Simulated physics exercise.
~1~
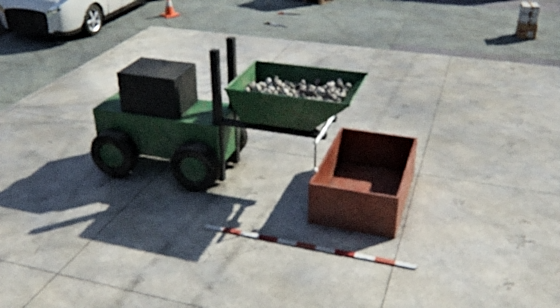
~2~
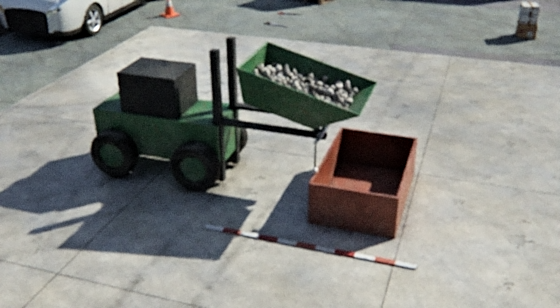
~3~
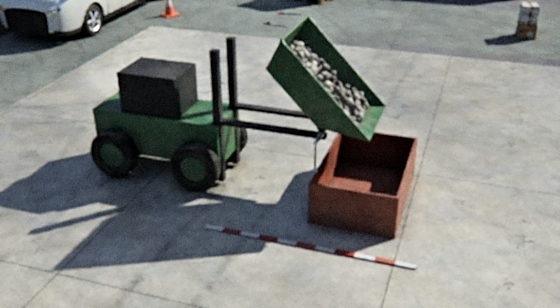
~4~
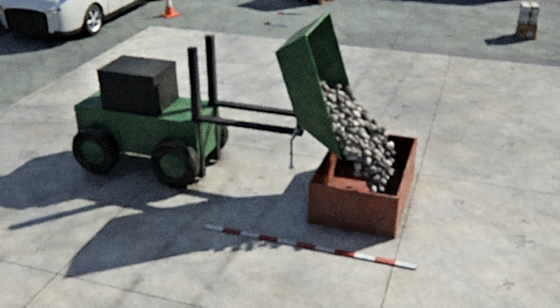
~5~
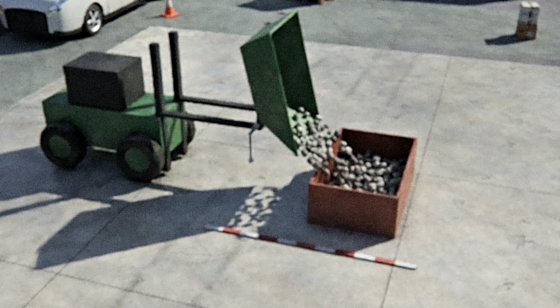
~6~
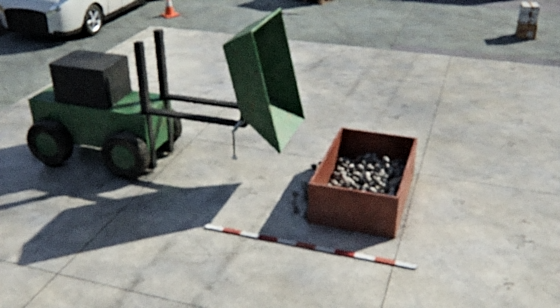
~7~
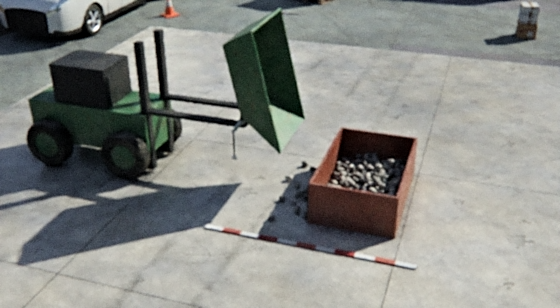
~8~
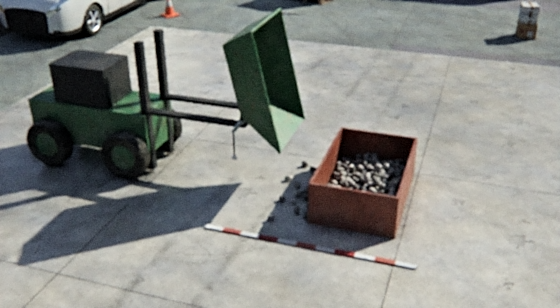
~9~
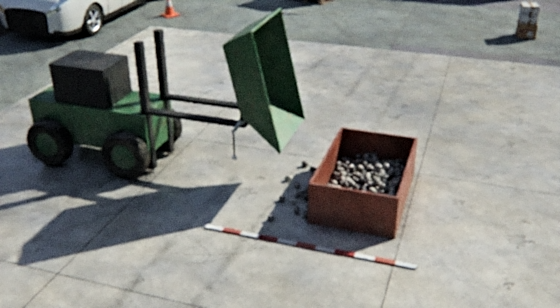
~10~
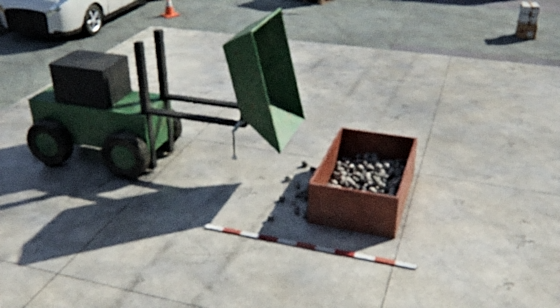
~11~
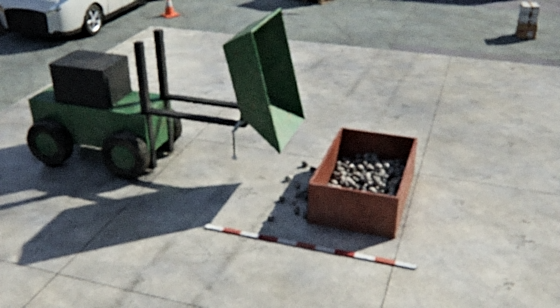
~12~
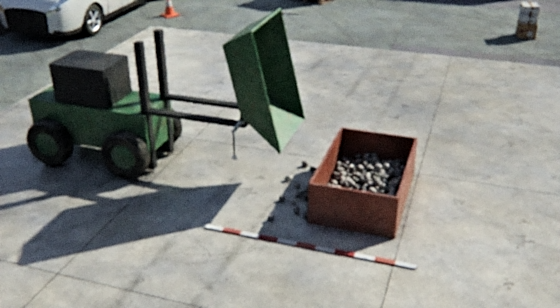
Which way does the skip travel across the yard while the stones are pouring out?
It moves to the left, carried away from the bin as the forklift backs up.
